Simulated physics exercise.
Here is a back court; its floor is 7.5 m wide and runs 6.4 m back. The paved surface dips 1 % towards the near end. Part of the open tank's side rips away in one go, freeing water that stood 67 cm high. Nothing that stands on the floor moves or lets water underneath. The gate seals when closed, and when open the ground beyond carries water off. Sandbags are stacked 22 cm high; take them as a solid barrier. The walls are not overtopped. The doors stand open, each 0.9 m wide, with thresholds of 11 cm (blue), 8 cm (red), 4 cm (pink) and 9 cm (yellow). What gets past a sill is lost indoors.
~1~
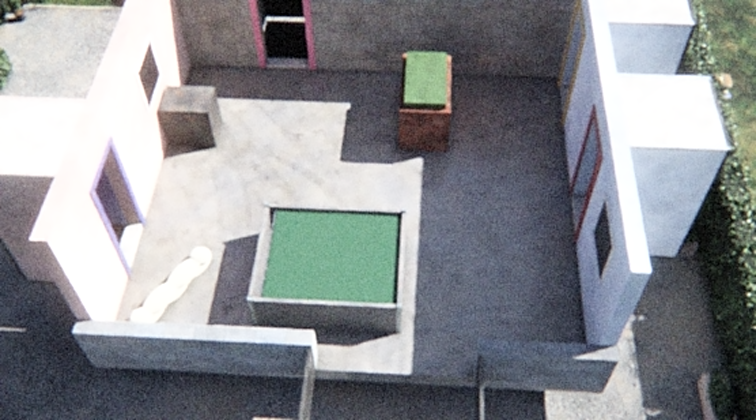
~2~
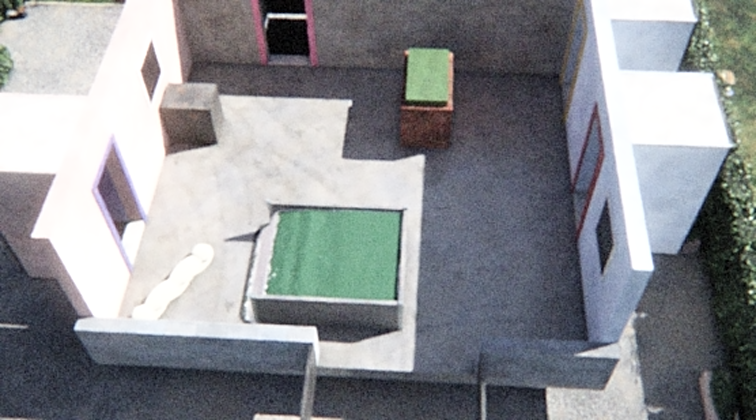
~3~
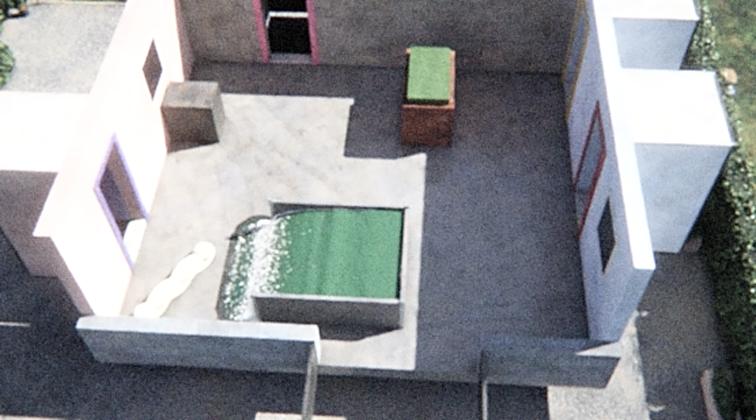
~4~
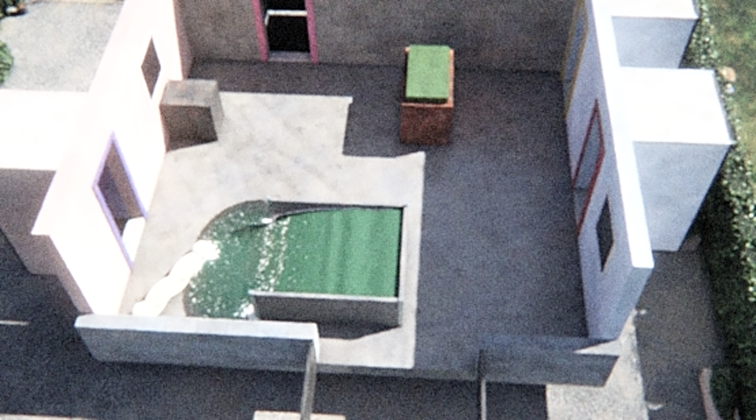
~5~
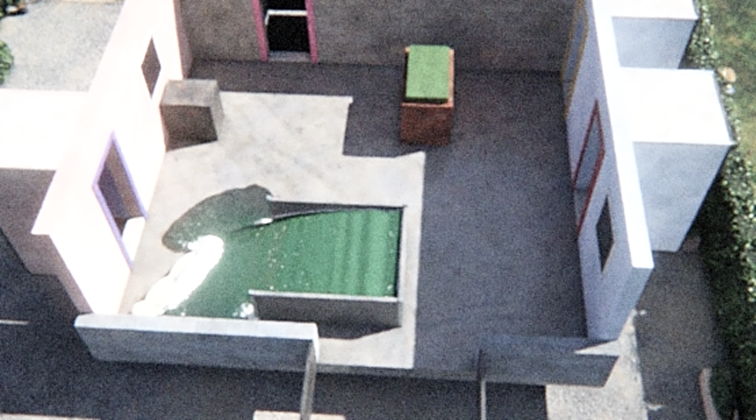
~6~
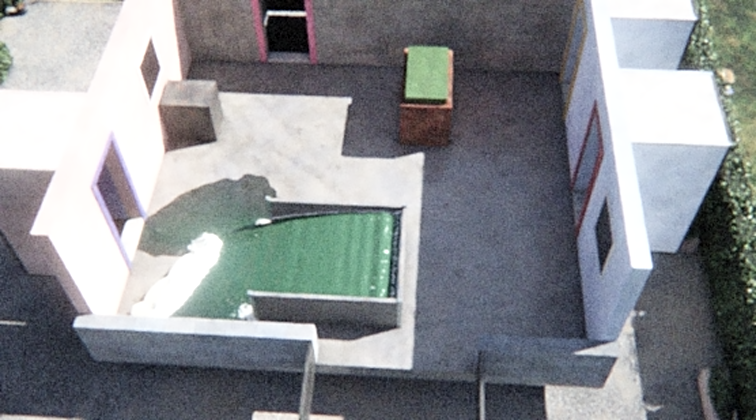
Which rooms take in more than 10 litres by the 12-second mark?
Within that time: At the blue door it goes over the limit; at the red door it stays under the limit; at the pink door it passes the limit; at the yellow door it stays under the limit.
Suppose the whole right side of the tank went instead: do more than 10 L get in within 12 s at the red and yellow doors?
Then: Red past it, yellow over.
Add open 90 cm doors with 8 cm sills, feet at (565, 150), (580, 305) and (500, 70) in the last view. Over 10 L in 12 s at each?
In turn: Under, below, not over.
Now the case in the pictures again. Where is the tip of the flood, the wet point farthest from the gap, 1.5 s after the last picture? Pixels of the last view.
Near (187, 80).
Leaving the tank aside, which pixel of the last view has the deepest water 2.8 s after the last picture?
Around (205, 149).
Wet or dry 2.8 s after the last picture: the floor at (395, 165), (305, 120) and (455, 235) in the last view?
In turn: Dry, under water, not reached.
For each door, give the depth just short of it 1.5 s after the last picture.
In cm: Blue 26, red 0, pink 0, yellow 0.
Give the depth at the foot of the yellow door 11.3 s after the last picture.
Some 3.0 cm.
Then, 0.7 s after the last picture water covers 20 % of the floor and is deepest (56 cm) near (110, 338); blue door 20 cm at the sill, 18 L in, red door not reached, pink door not reached, yellow door not reached.
Then, 1.5 s after the last picture water covers 20 % of the floor and is deepest (50 cm) near (110, 338); blue door 26 cm at the sill, 67 L in, red door not reached, pink door not reached, yellow door not reached.
Then, 2.8 s after the last picture water covers 40 % of the floor and is deepest (32 cm) near (205, 149); blue door 15 cm at the sill, 106 L in, red door not reached, pink door not reached, yellow door not reached.
Then, 6.3 s after the last picture water covers 85 % of the floor and is deepest (12 cm) near (119, 308); blue door 9 cm at the sill, 118 L in, red door 4 cm at the sill, 0 L in, pink door 4 cm at the sill, 16 L in, yellow door 4 cm at the sill, 0 L in.
Then, 11.3 s after the last picture water covers 95 % of the floor and is deepest (10 cm) near (178, 342); blue door 7 cm at the sill, 118 L in, red door 4 cm at the sill, 0 L in, pink door 2 cm at the sill, 19 L in, yellow door 3 cm at the sill, 0 L in.
